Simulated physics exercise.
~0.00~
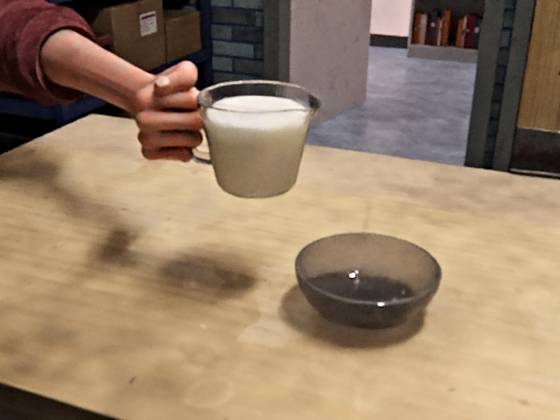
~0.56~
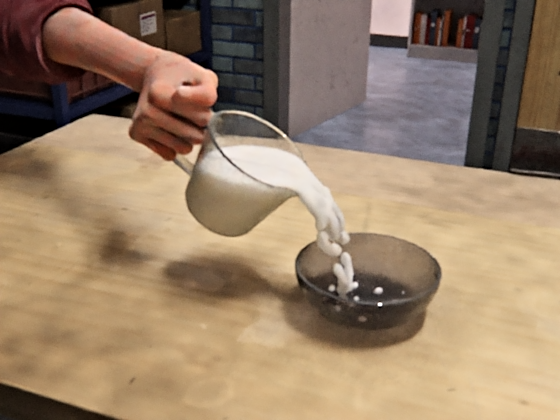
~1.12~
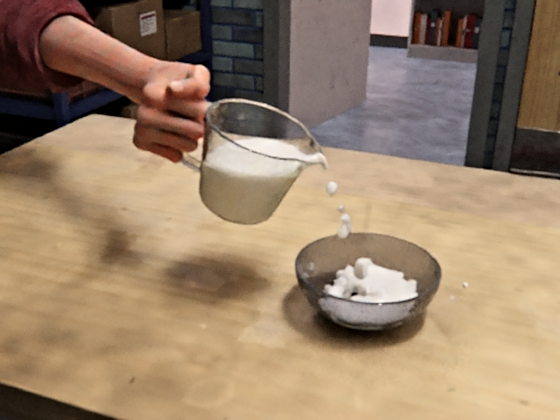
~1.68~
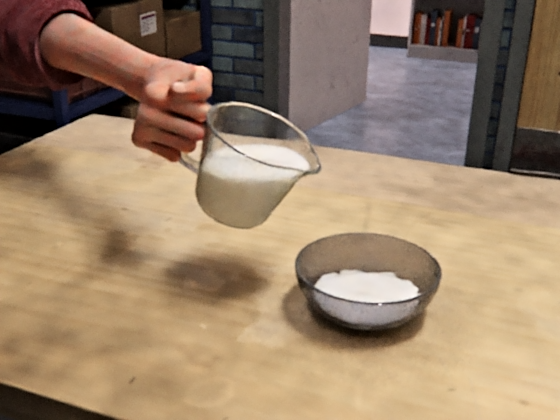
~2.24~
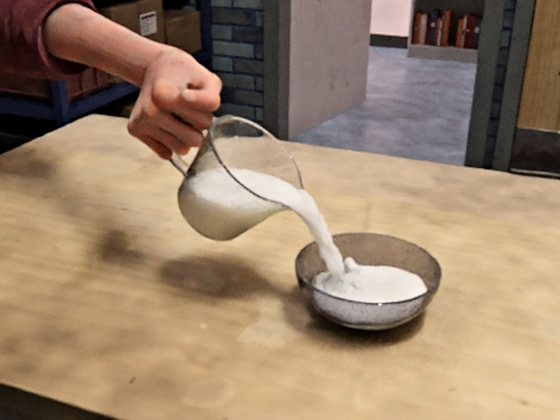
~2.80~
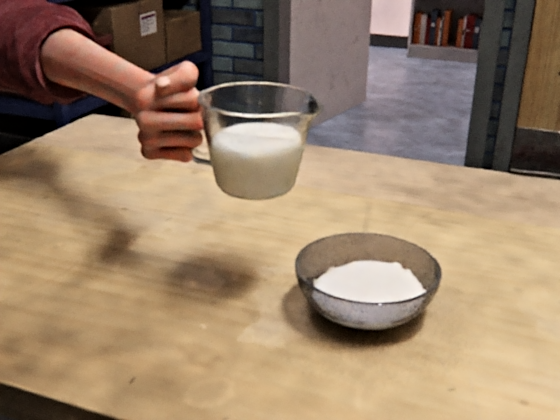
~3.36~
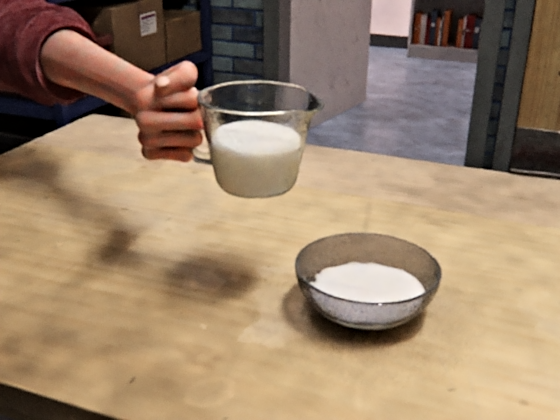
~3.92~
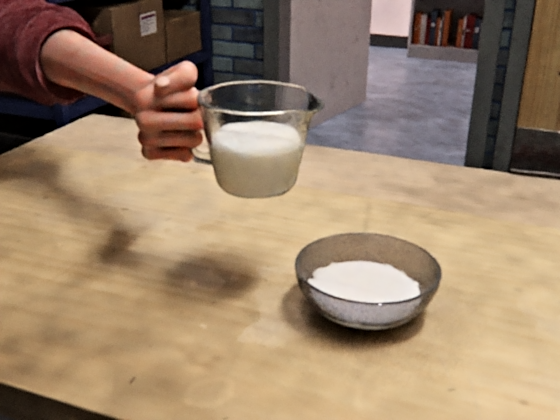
A hand tips a glass jug twice, pouring milk into a bowl, then holds it level.
